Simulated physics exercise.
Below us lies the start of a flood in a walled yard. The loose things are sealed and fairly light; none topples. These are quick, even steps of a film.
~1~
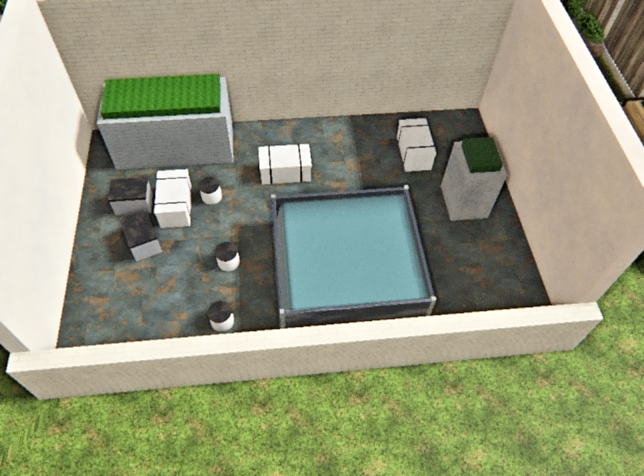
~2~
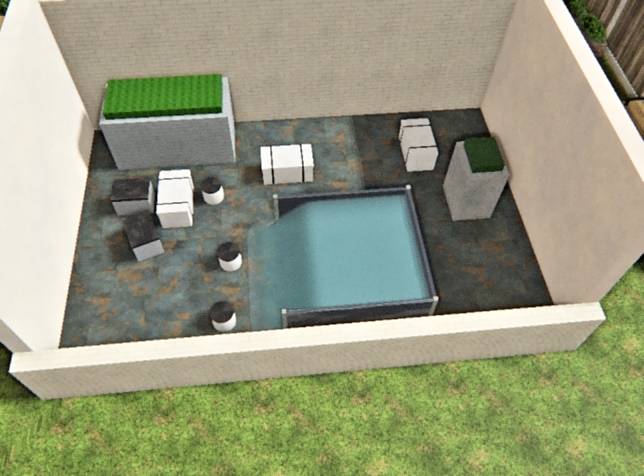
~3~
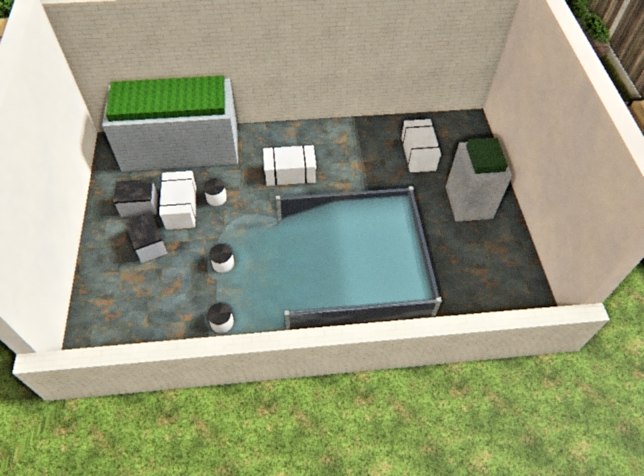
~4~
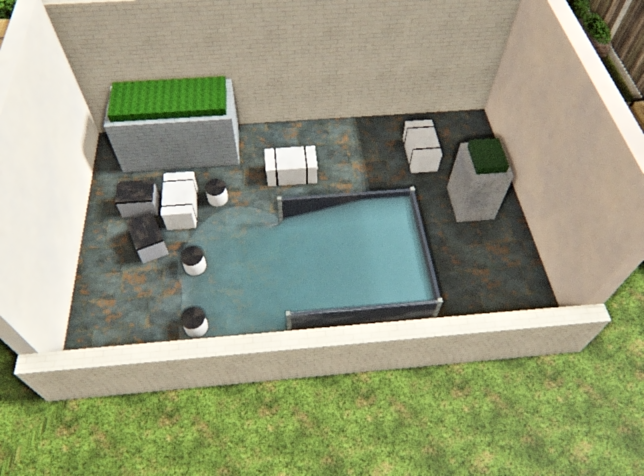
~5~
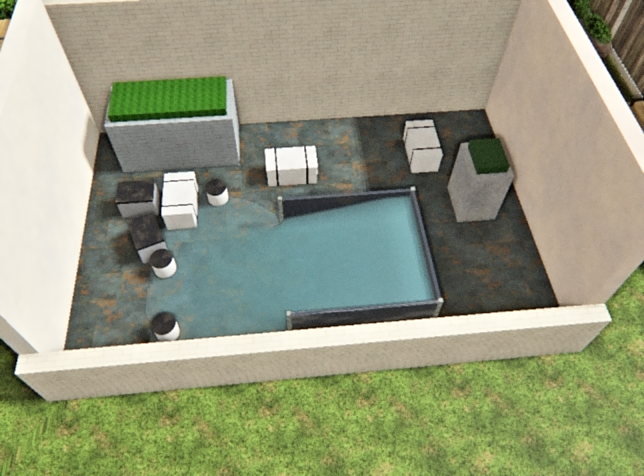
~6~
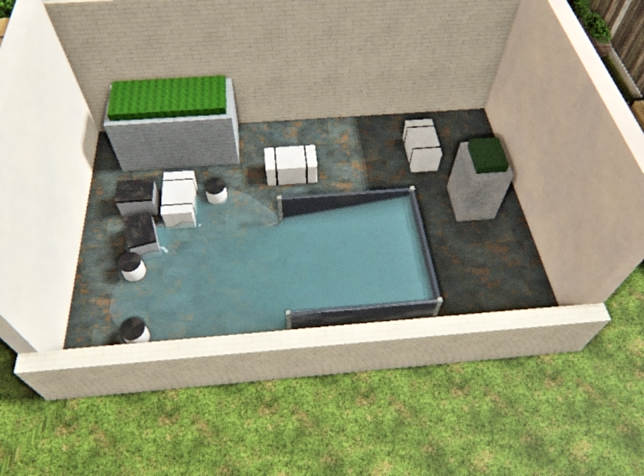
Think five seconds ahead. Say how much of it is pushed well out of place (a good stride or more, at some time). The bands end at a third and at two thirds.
Share: At least two thirds.
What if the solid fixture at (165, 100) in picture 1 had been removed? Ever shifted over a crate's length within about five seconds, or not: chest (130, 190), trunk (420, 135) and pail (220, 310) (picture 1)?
In turn: Shifted that much, not that far, swept aside.
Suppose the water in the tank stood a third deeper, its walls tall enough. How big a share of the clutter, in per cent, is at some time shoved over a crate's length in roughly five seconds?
Near 90 in a hundred.
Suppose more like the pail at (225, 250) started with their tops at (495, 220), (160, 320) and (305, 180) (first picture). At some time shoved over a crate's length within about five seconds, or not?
In that order: Under that, swept aside, moved that far.
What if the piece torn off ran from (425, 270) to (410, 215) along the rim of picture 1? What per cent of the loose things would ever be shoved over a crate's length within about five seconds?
Some 10 per cent.
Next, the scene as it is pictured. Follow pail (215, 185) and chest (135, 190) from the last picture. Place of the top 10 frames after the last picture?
At about (207, 161) and (102, 157).
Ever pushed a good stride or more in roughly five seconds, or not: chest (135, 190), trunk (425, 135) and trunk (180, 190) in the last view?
In that order: Shifted that much, not that far, that far or more.
A moment on, 3 of 8 are well off their spots; 3 afloat.
Next, 6 of 8 are well off their spots; 6 afloat.
Later, 6 of 8 are well off their spots; 6 afloat.
In the end, 7 of 8 are well off their spots, and 7 have been at some point; 6 afloat.
